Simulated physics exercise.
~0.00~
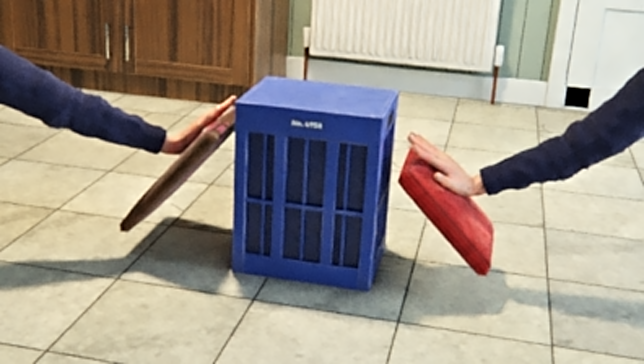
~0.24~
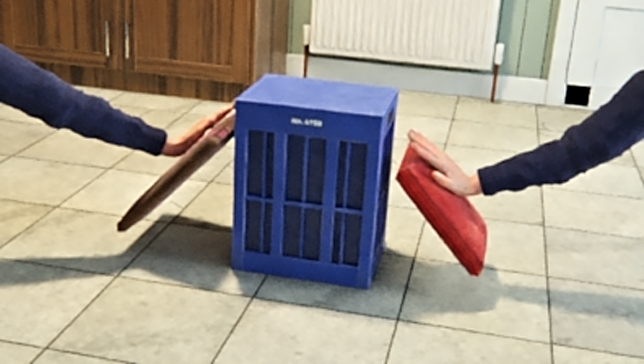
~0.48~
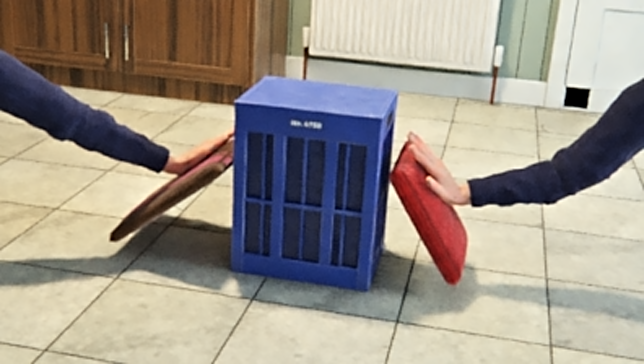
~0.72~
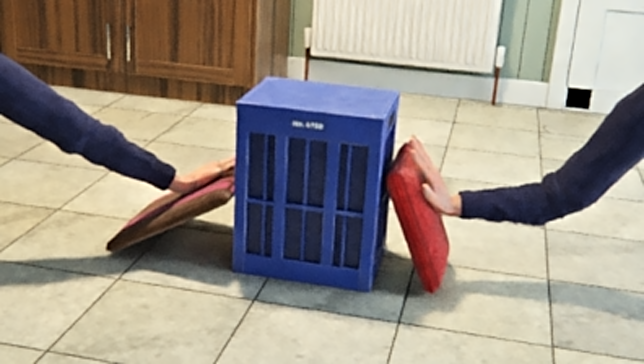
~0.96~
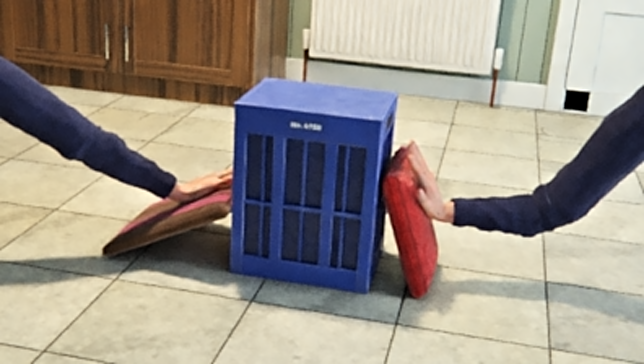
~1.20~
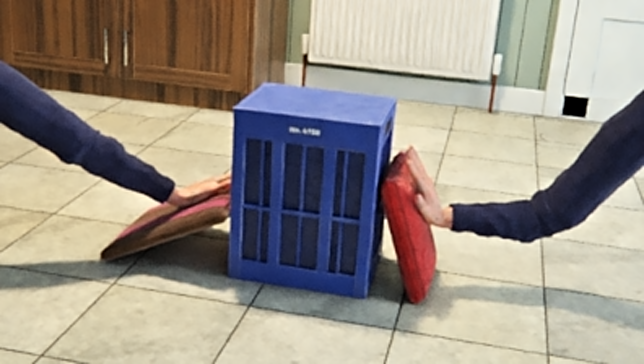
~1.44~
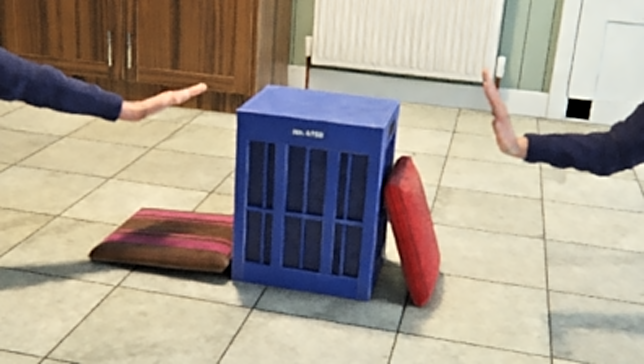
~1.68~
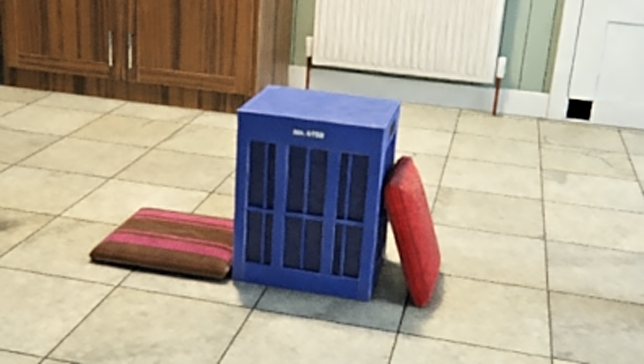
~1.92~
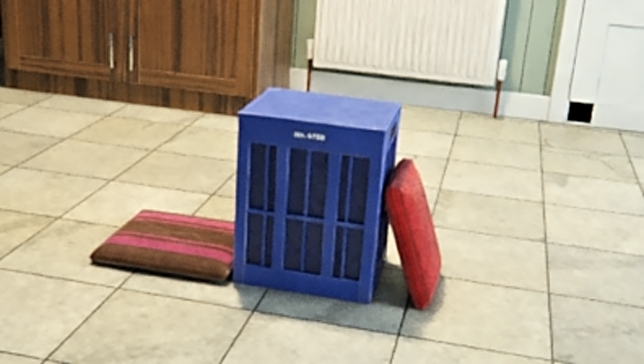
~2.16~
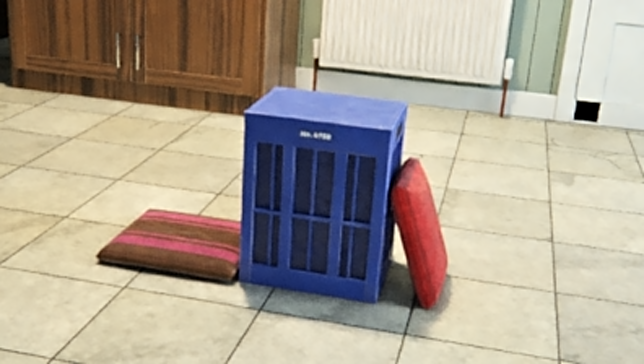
Two hands resting cushions against a blue crate and letting go, the striped brown one lying flat, the red one leaning.
